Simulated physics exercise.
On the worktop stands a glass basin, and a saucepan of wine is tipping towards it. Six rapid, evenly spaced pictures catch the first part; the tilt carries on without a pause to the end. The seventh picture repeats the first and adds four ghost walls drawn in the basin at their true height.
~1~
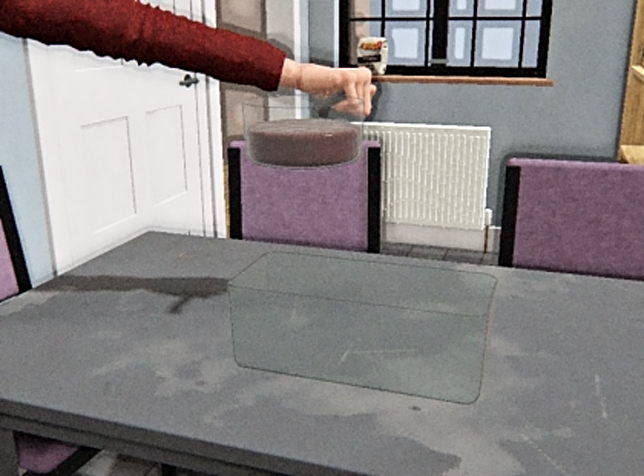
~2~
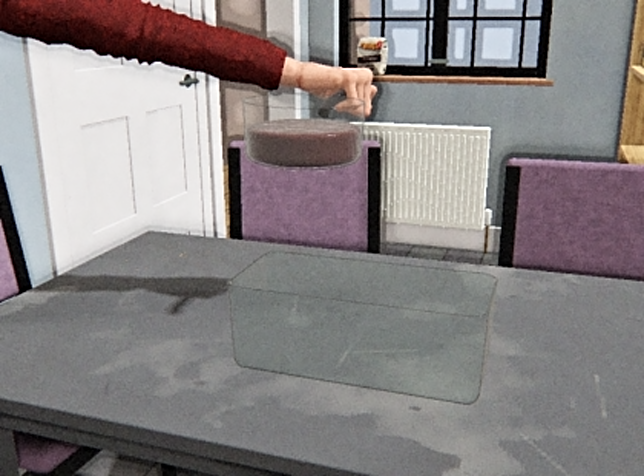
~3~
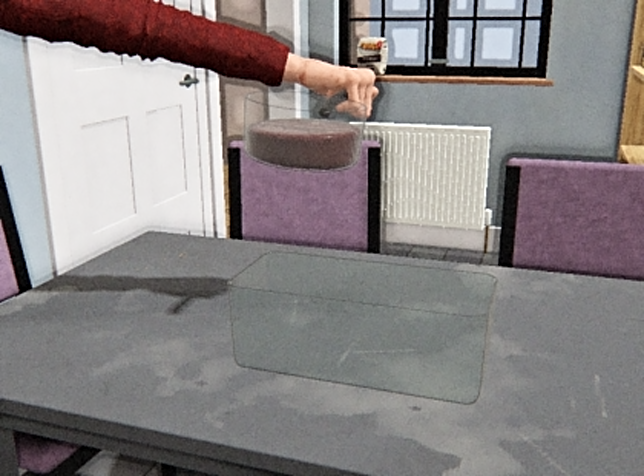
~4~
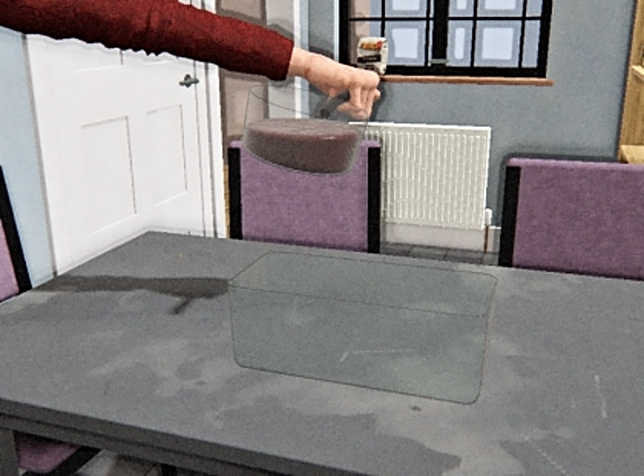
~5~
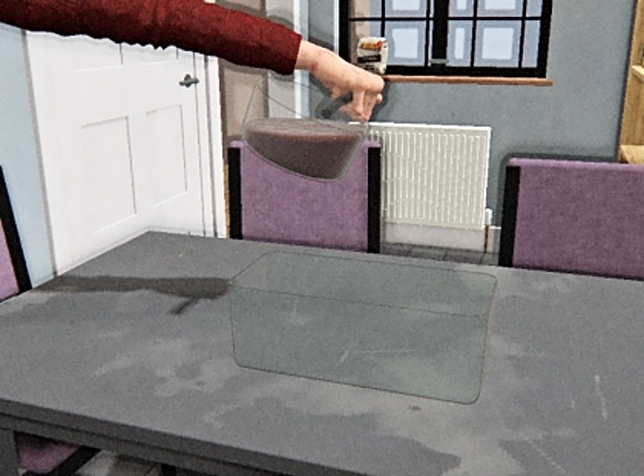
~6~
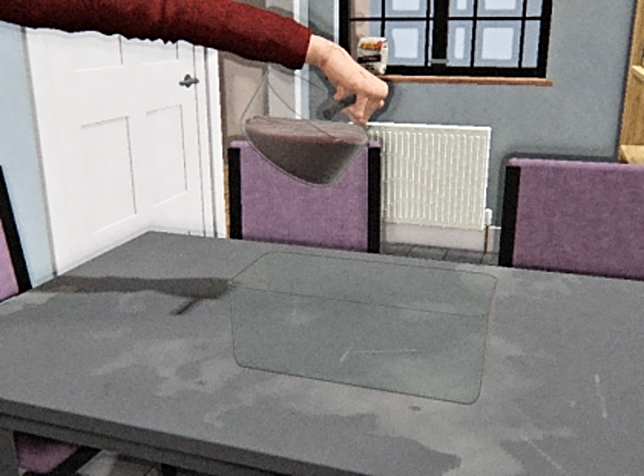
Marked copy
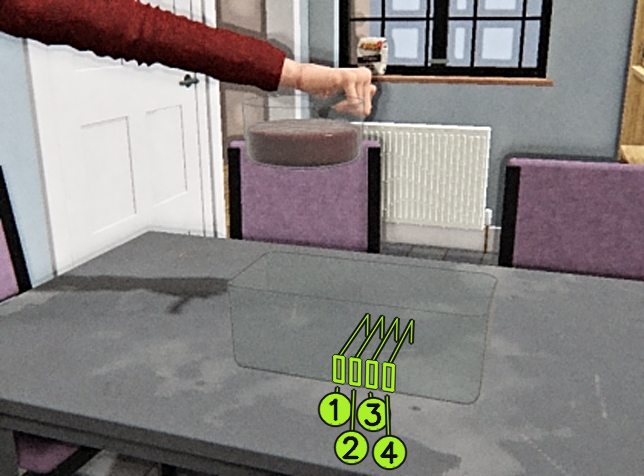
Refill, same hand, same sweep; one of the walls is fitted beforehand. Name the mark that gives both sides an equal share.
The best position is 4.
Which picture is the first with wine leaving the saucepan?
In picture 6.
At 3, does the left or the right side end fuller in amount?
The right side.
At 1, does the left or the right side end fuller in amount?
More ends on the right.
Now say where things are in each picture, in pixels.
In the first picture, upright, lip at (360, 102); basin from (236, 362) to (479, 403); nothing has left yet.
In the second picture, upright, lip at (361, 104); nothing has left yet.
In the third picture, tipped about 6°, lip at (363, 109); nothing has left yet.
In the fourth picture, tipped about 14°, lip at (365, 118); nothing has left yet.
In the fifth picture, tipped about 24°, lip at (366, 129); nothing has left yet.
In the sixth picture, tipped about 35°, lip at (365, 143); wine is over the lip, down to (365, 143).
On the marked copy, 1 at (337, 387); 2 at (353, 390); 3 at (370, 393); 4 at (387, 396).
If 1 is chosen, about 10 % ends left of the wall and 89 % right of it.
If 2 is chosen, about 11 % ends left of the wall and 88 % right of it.
If 3 is chosen, about 28 % ends left of the wall and 71 % right of it.
If 4 is chosen, about 50 % ends left of the wall and 48 % right of it.
